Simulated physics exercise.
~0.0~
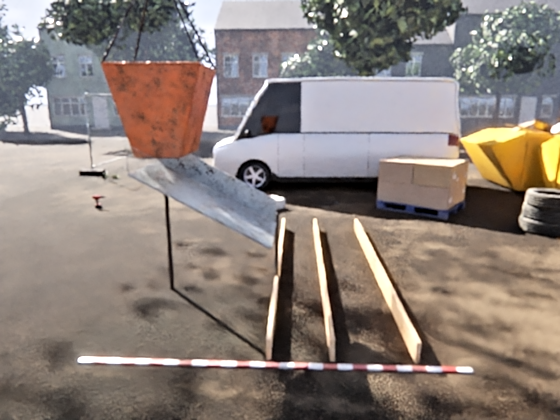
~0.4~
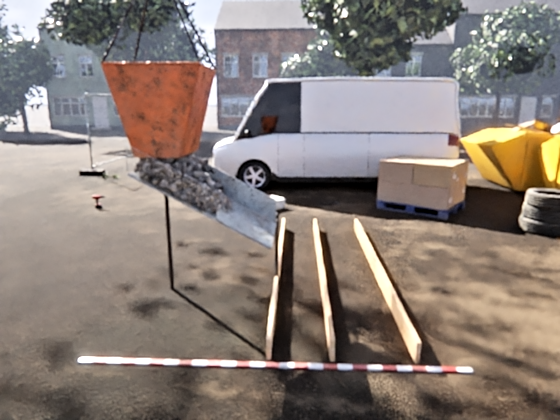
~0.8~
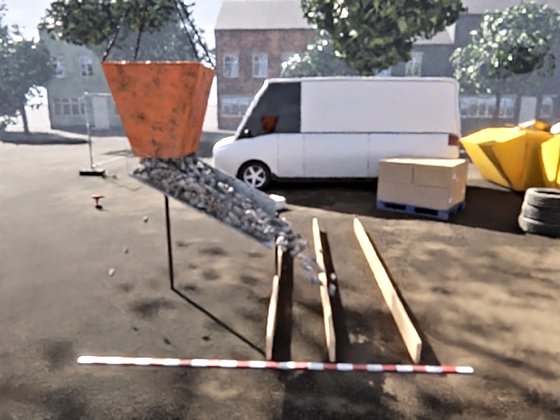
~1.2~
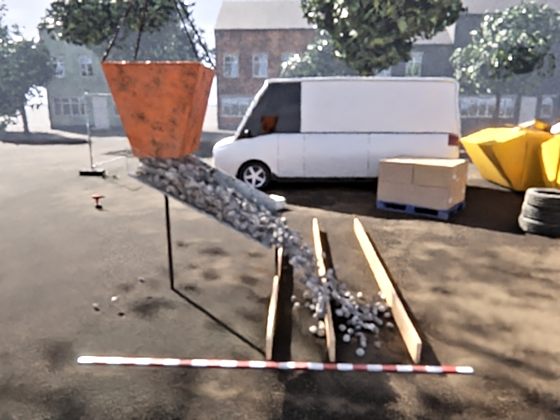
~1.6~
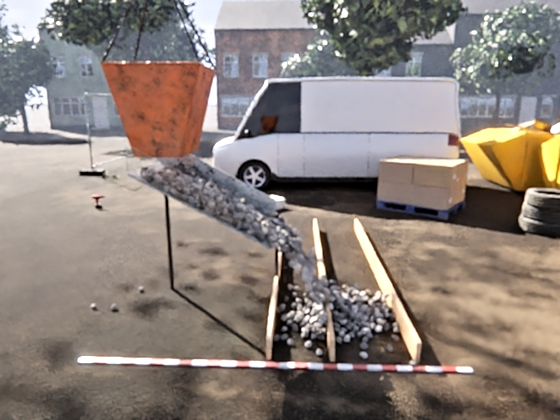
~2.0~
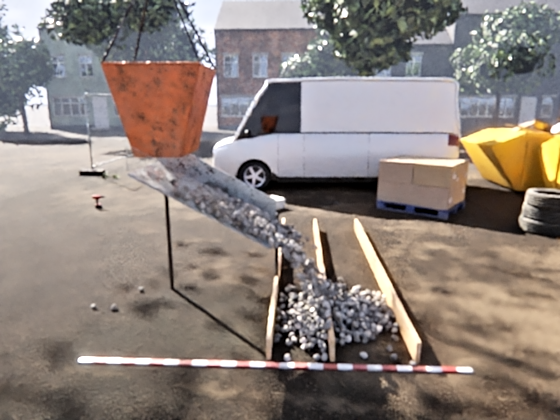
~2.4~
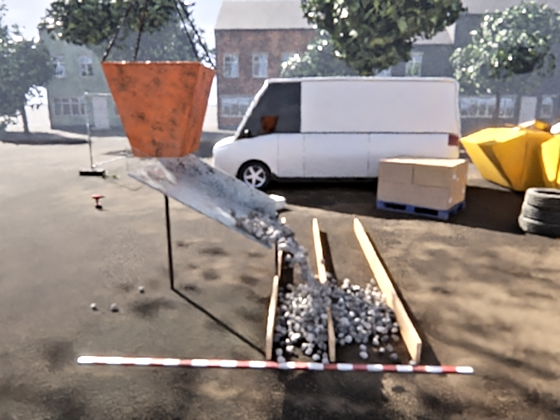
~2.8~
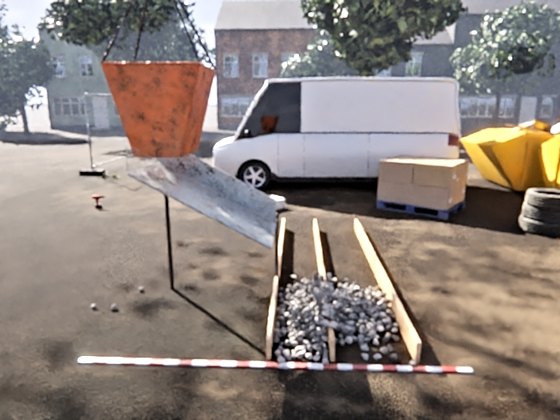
The clip opens on an orange skip hanging by chains above a sloping steel chute, with wooden planks on the ground, a striped staff in front and a white van behind. Grey stones drop from the skip onto the steel and slide down to the right, while a few scatter on the ground at left. The stream spills off the lower edge and lands among the planks, spreading into both bays. The flow then thins until the chute is bare. At the end, the stones lie in both bays, with somewhat more in the left one.
